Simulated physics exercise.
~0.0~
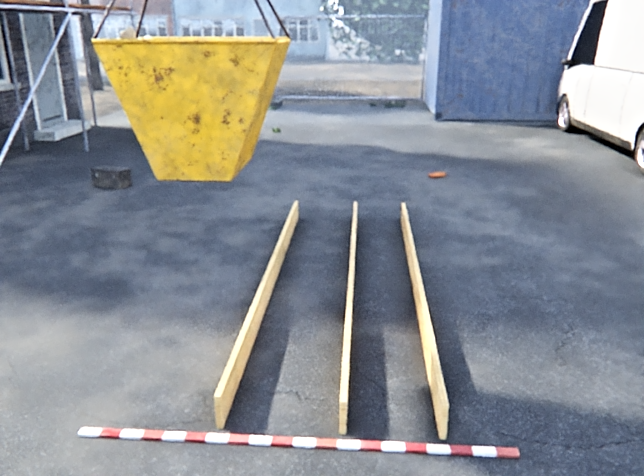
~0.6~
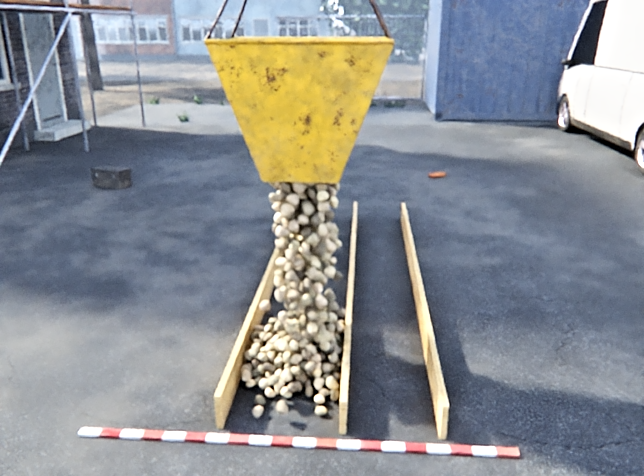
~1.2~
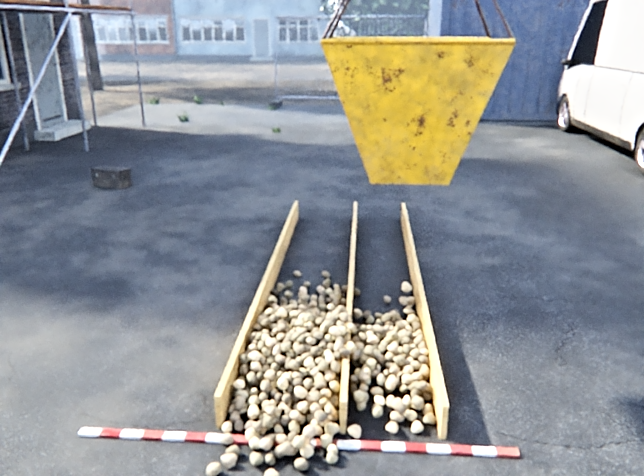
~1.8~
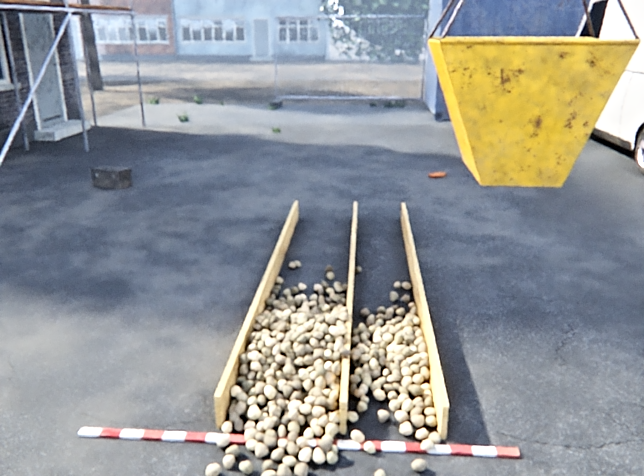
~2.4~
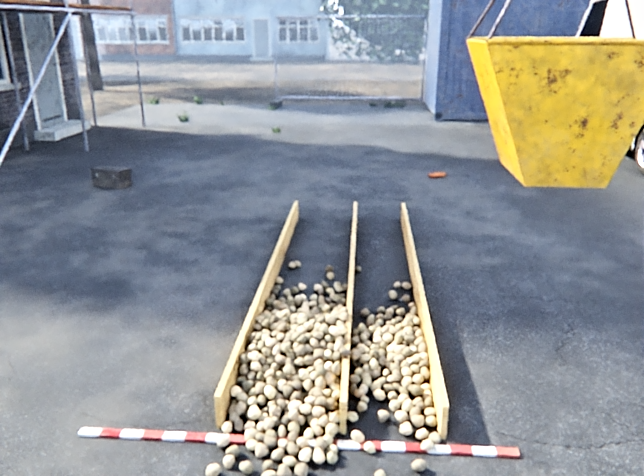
We see a yellow hopper move rightwards over a paved yard, dropping rounded cobbles between three wooden planks. Emptied, it carries on to the right, while the stones settle mostly in the left bay, with fewer in the right and some spilled past the striped staff.
